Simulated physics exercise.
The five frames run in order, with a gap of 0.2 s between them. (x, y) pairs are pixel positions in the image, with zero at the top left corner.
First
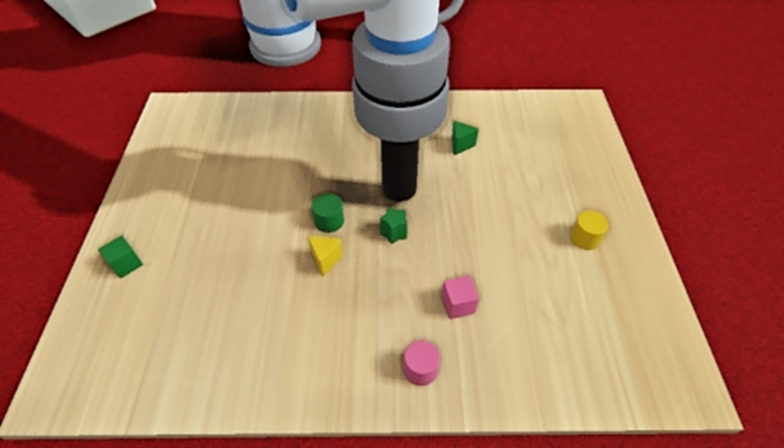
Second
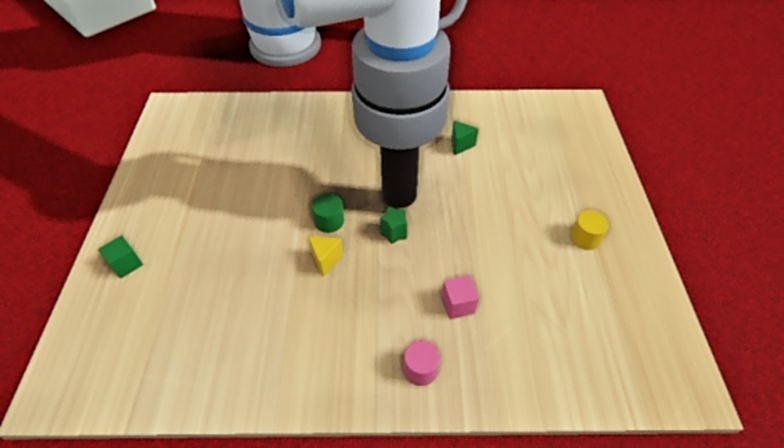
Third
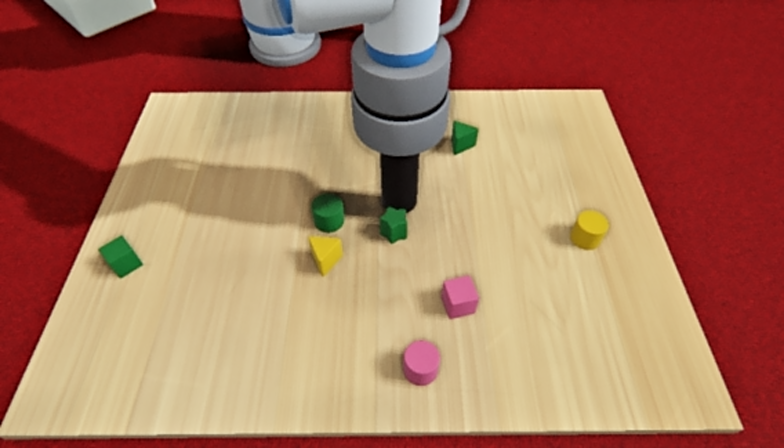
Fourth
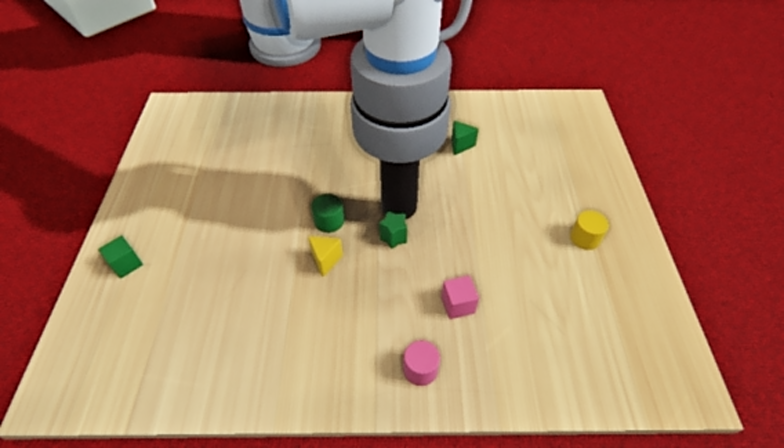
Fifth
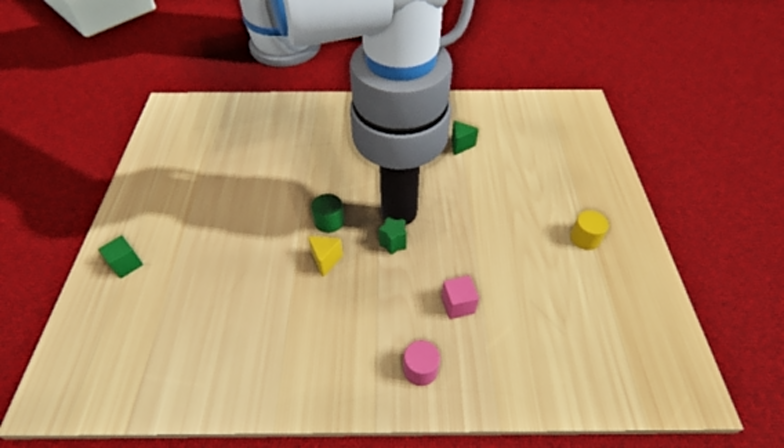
Robot arm with a black rod moving slowly forward on a wooden board, then nudging a small green star slightly forward.
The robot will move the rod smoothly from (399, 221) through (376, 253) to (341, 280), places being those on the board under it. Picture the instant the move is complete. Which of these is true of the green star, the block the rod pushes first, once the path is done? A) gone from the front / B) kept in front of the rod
I choose A.
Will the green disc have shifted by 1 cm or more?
I'd say no.
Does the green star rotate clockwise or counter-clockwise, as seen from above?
My prediction: CCW.
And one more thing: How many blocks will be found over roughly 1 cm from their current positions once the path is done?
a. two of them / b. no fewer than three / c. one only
I choose c.
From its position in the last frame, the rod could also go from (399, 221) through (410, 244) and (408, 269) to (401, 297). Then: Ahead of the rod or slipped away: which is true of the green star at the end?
Kept ahead.
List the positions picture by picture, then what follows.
The first picture shows rod's lower end (399, 189); yellow three-sided block (323, 245); green disc (327, 204); green star (394, 216).
The second picture shows rod (399, 195); blocks still.
The third picture shows rod (399, 201); blocks still.
The fourth picture shows rod (399, 207); green star (394, 221).
The fifth picture shows rod (399, 212); yellow three-sided block (323, 245); green disc (327, 204); green star (394, 227).
On the path given first. One third of the way, rod (385, 234); green star (381, 251).
Two thirds of the way, rod (364, 254); green star (368, 272), turned 20° anticlockwise.
At the end, rod (340, 272); yellow three-sided block (319, 246); green disc still; green star (362, 283), turned 60° anticlockwise.
